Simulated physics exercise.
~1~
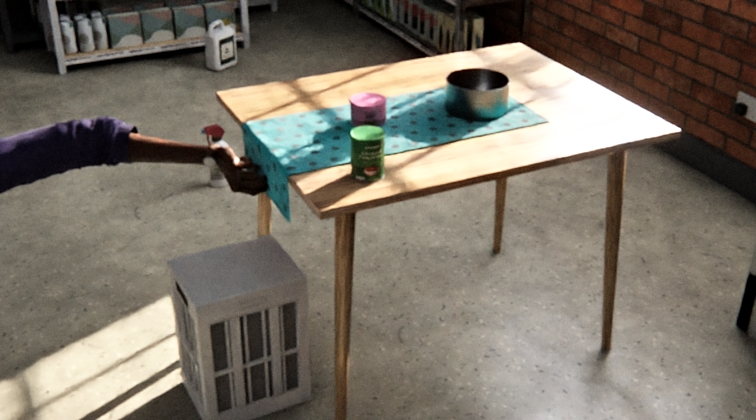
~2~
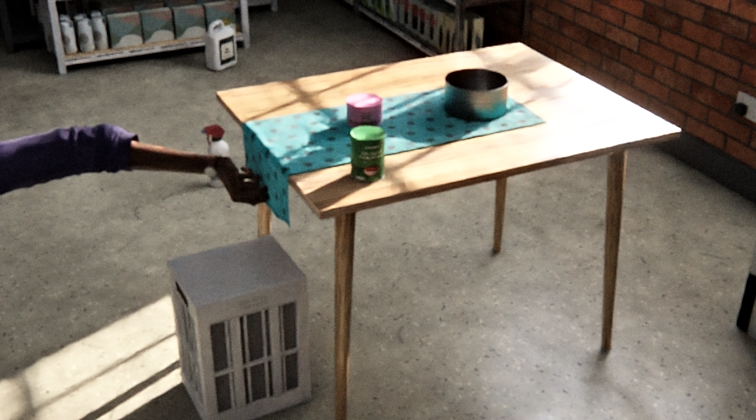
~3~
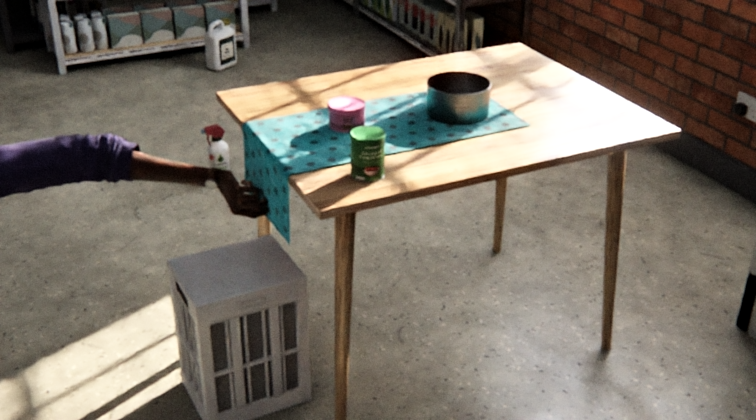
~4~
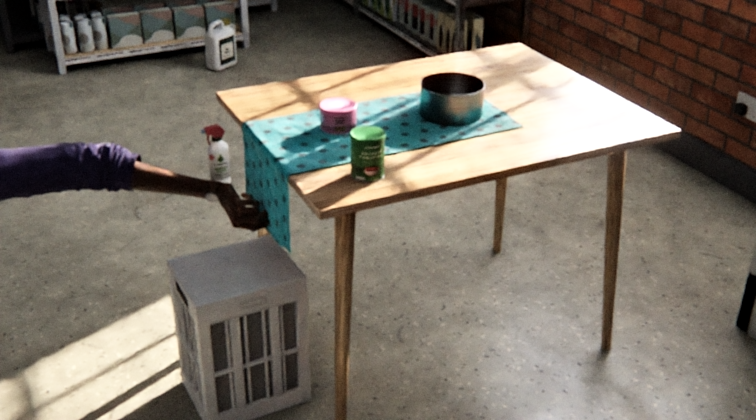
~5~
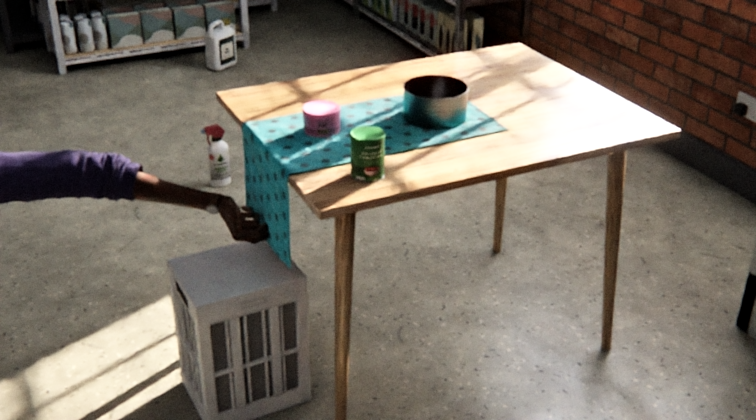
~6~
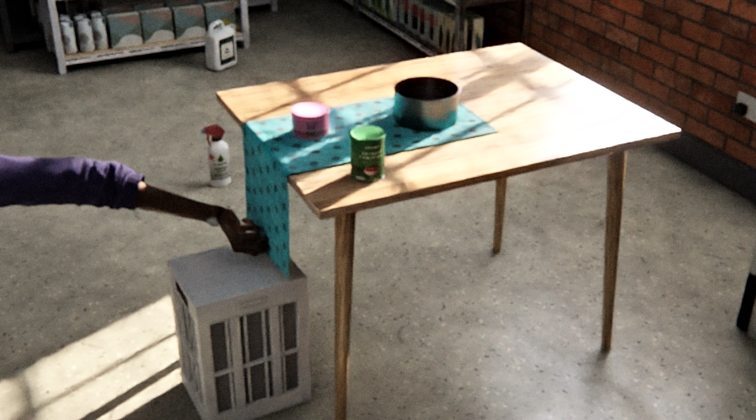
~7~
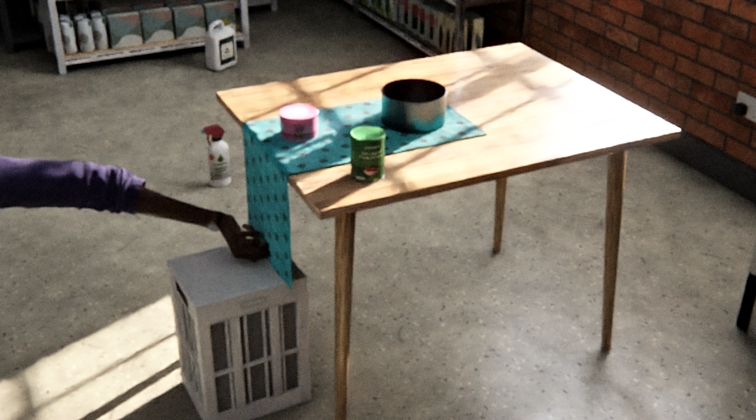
A hand pulls a turquoise runner down to a crate, carrying a tub and pot left.
